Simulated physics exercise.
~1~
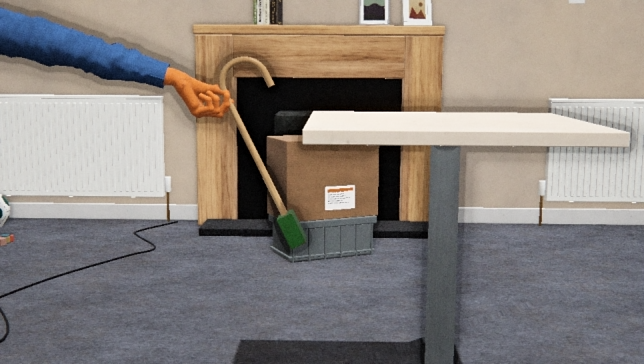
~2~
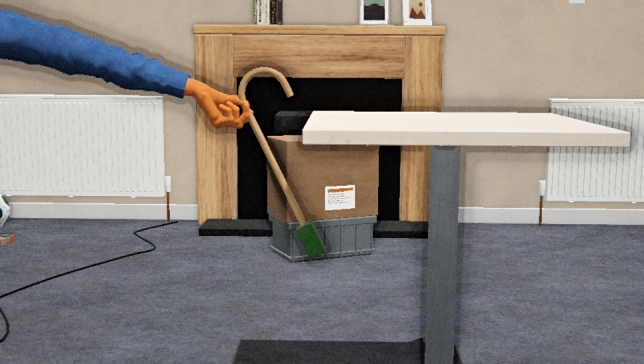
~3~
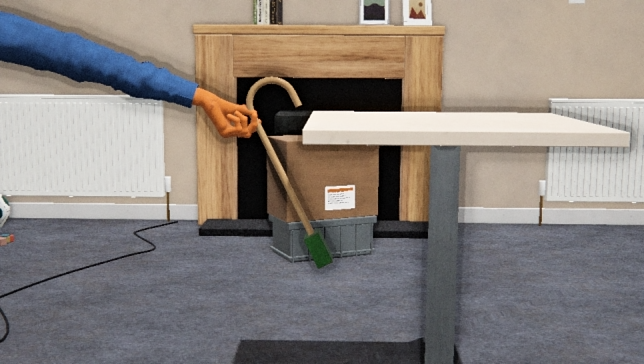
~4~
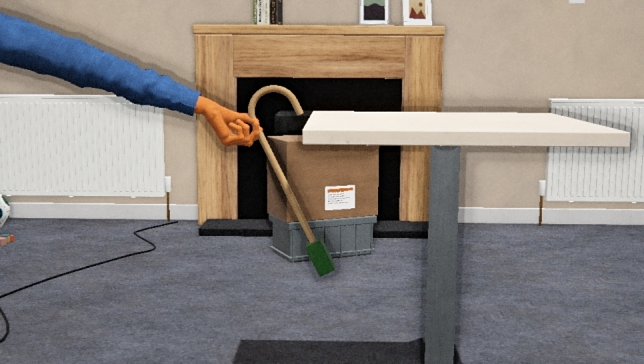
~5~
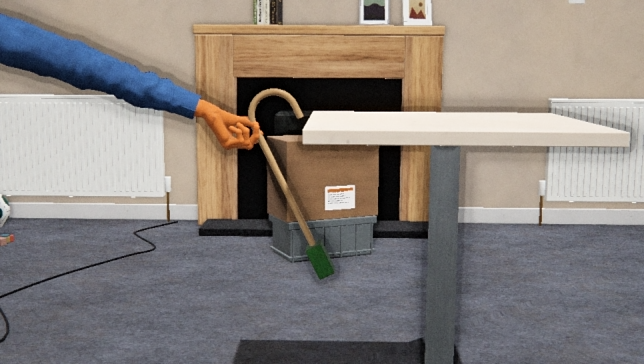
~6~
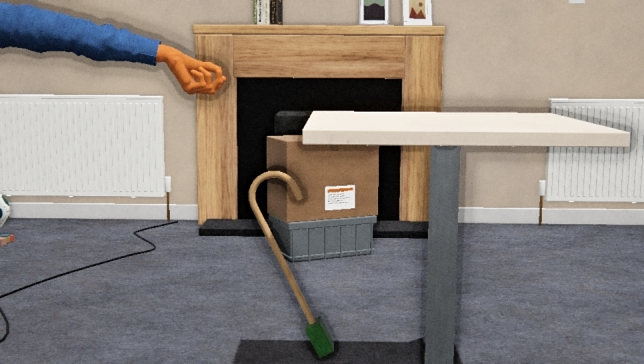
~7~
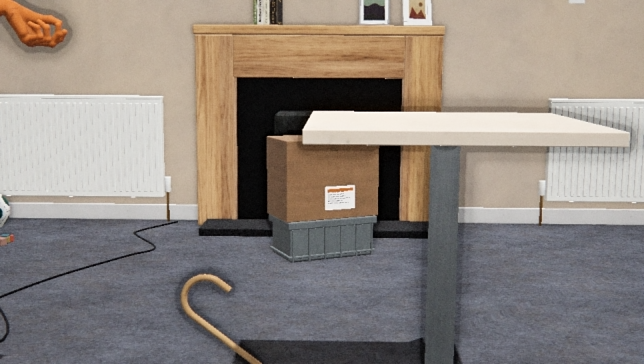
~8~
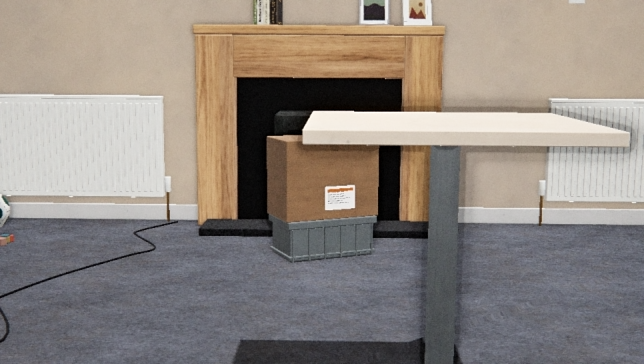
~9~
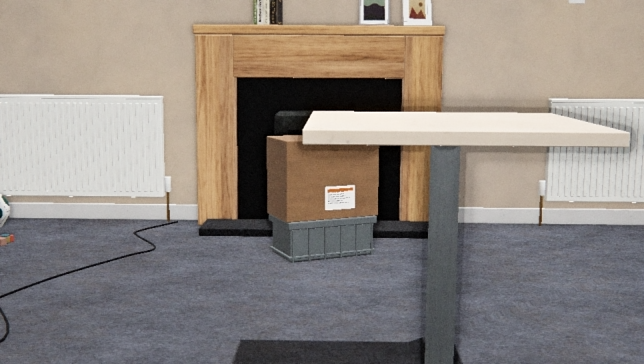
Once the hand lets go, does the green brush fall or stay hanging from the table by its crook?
The green brush falls. It drops past the edge of the table instead of hanging there by its crook.
